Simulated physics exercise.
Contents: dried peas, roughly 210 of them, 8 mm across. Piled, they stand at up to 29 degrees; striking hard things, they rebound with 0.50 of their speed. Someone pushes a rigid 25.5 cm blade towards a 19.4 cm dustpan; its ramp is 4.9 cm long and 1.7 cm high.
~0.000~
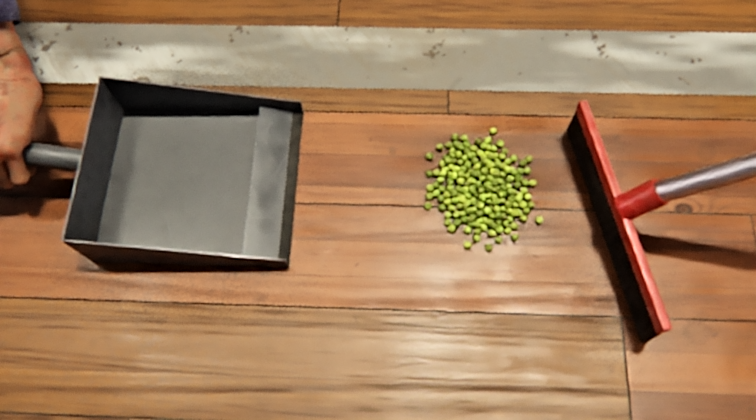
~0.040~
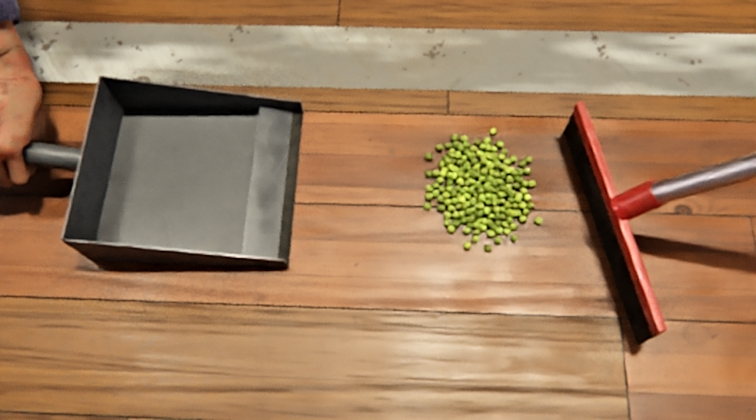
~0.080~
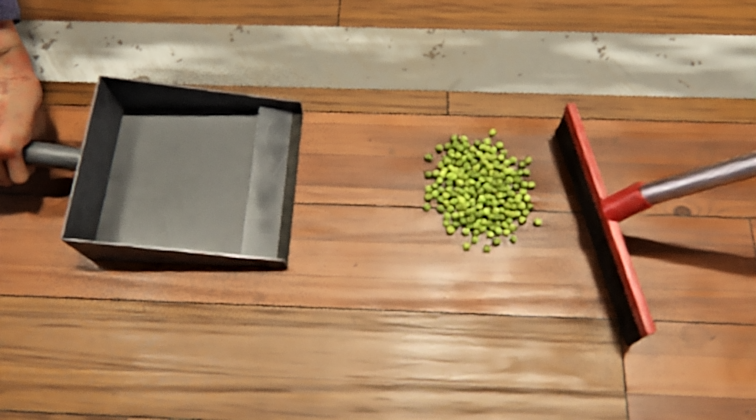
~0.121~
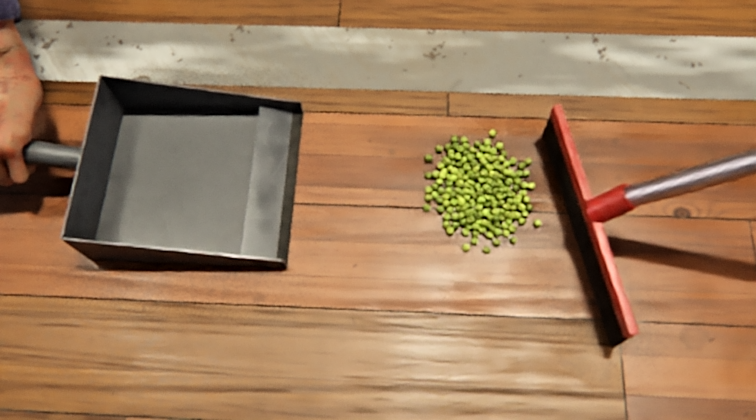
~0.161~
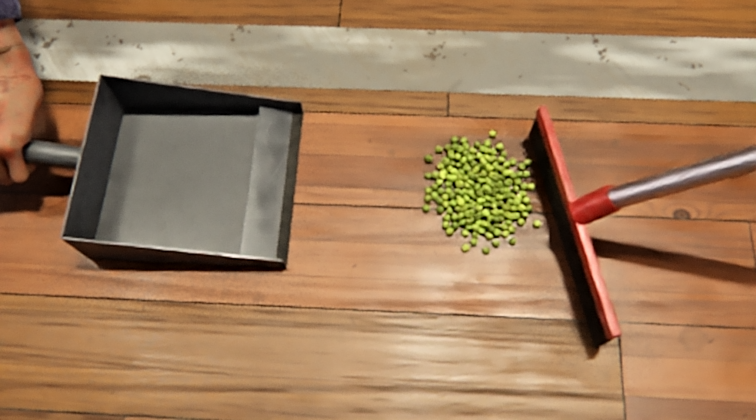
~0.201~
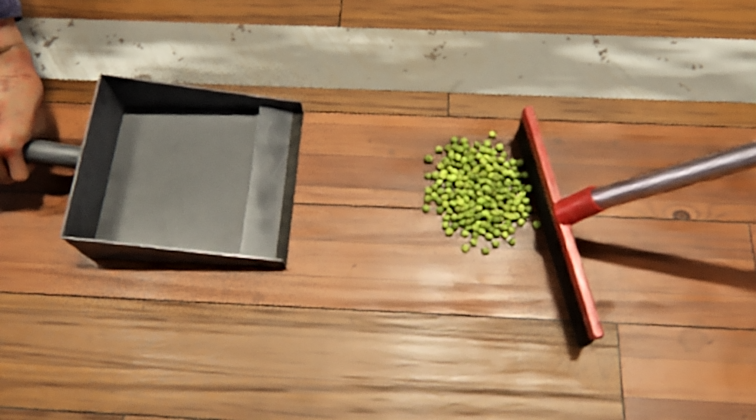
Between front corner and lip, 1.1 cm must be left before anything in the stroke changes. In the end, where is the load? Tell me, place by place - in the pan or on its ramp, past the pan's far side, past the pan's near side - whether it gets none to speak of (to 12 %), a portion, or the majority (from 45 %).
Pan: A portion; far side: None to speak of; near side: A portion.
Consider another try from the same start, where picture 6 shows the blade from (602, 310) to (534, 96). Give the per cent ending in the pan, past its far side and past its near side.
Pan: 0, far side: 10, near side: 10.
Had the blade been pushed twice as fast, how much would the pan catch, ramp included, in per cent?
About 35 per cent.
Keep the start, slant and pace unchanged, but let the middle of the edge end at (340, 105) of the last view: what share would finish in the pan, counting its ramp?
That would come to near 0 percent.
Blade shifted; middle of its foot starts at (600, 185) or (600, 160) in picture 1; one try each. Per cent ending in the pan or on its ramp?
Around 10 percent, then around 10 percent.
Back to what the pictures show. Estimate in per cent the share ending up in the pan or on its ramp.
I reckon around 20 in a hundred.
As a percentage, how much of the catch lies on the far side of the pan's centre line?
Some 50 per cent.
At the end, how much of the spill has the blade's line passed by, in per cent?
Roughly 10 per cent of it.
After 0.51 s, middle of the blade 17 cm from the lip; 0 % over the lip, far side 0 %, near side 5 %.
After 0.71 s, middle of the blade 9 cm from the lip; 0 % over the lip, far side 5 %, near side 10 %.
After 1.03 s, middle of the blade 4 cm from the lip; 20 % over the lip, far side 5 %, near side 15 %.
At rest (1.5 s), pan 20 %, far side 5 %, near side 15 %, in front of the lip or behind the blade 60 %.
